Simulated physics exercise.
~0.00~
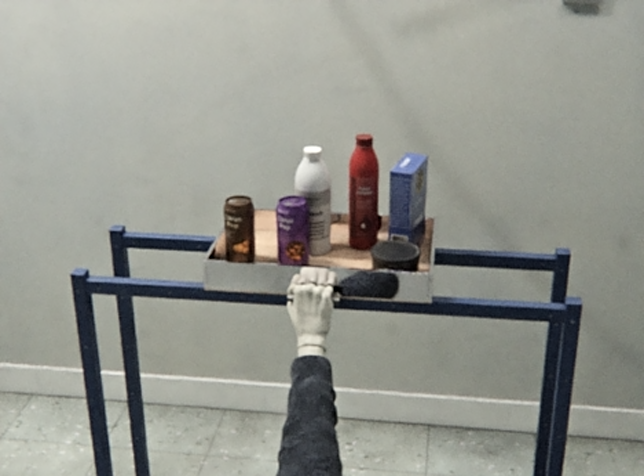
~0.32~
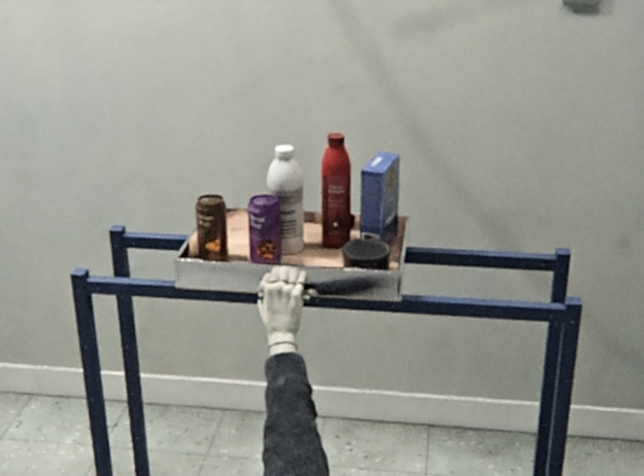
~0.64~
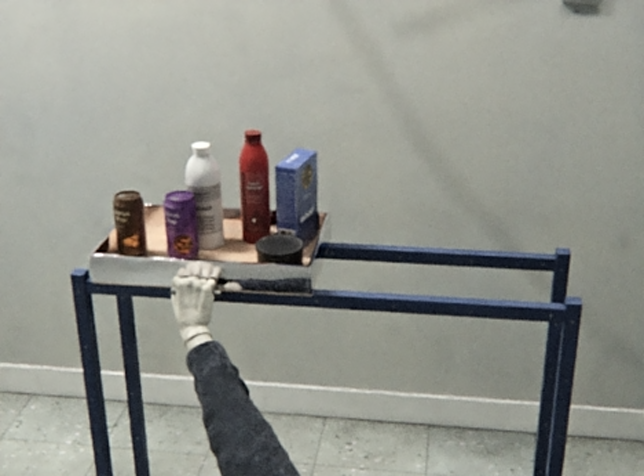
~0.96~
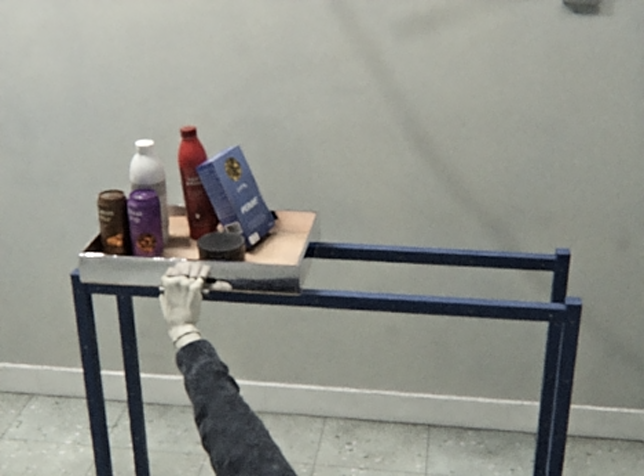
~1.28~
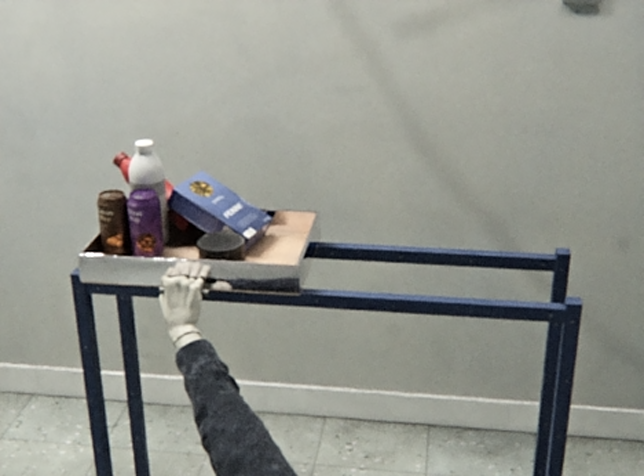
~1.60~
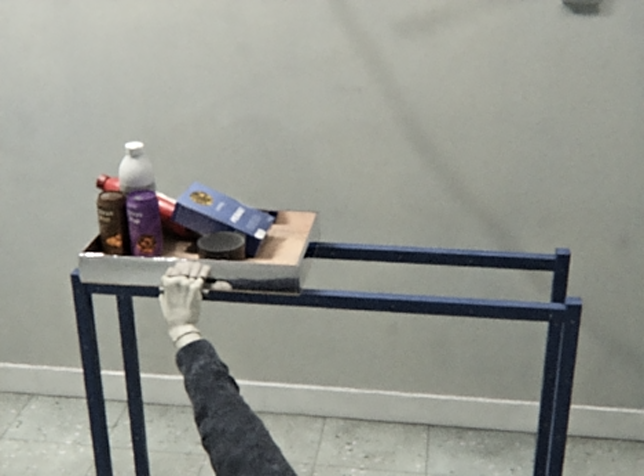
A shallow tray on blue rails, gripped at its front edge by a pale hand with a dark sleeve, slides left from the middle. It carries a brown can, a purple can, a white bottle, a red bottle, a blue packet and a black tub, all riding along with it. When the tray stops at the left end, the load shifts left and the blue packet tips over. The red bottle then topples behind the others. At the end both lie on the tray, while the white bottle and the two cans stand bunched at the left, near the black tub.
